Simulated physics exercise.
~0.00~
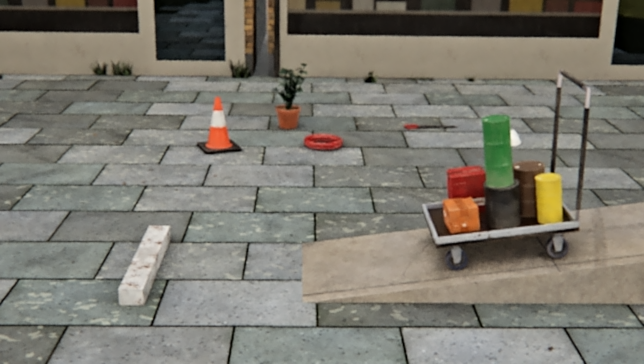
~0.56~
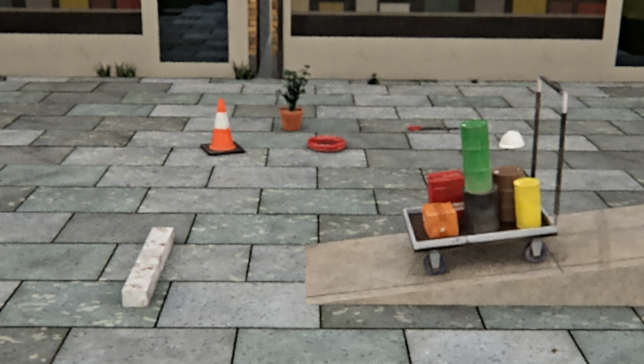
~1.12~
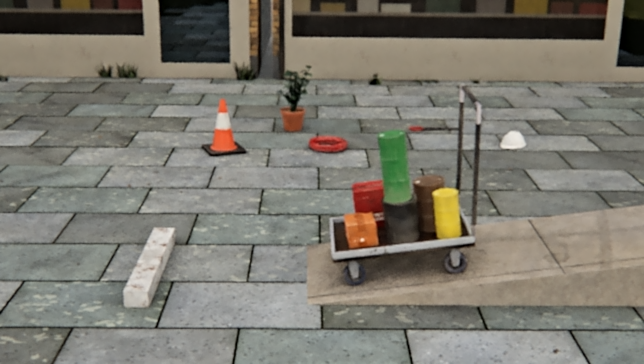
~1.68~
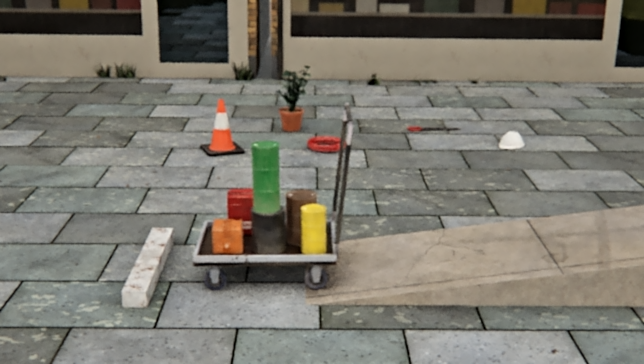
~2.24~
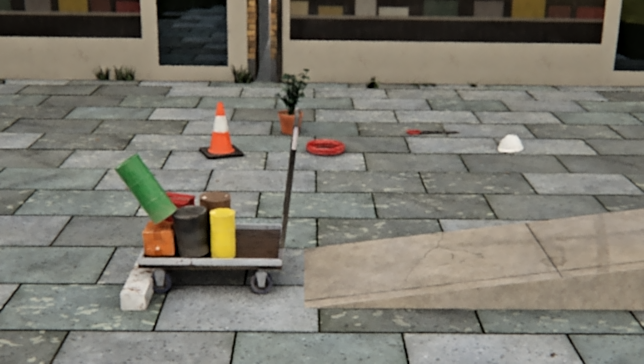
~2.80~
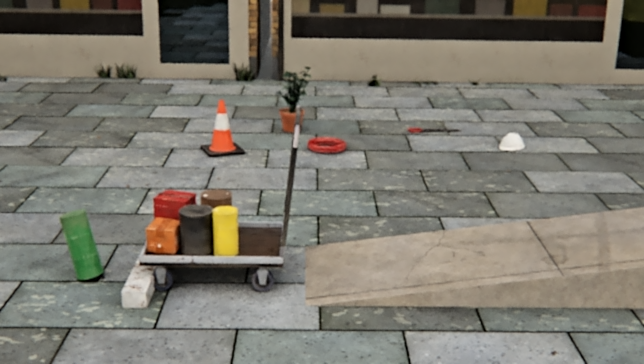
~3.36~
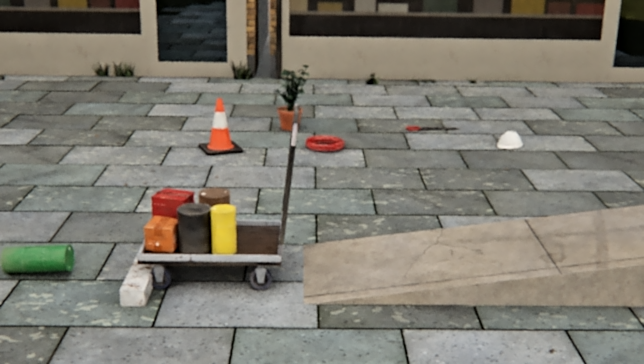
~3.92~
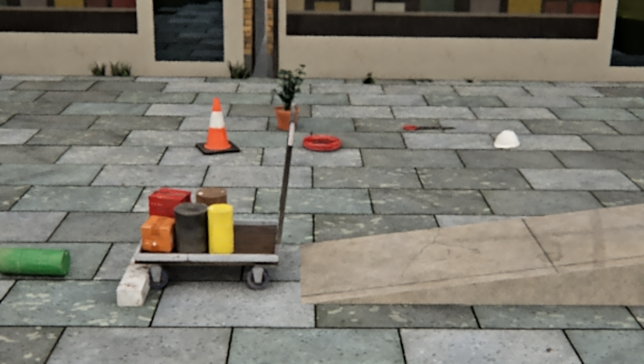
At the start, a trolley loaded with a black pail, a yellow canister, a brown canister, a red box and an orange parcel, with a green canister stacked on top of the pail, sits on a ramp on grey paving. It rolls down to the left, reaches level ground and keeps going toward a pale kerb. At the kerb it stops, and the green canister tips leftward off the pail. The canister drops over the front onto the paving, then topples onto its side. The trolley ends against the kerb with the other items still aboard.
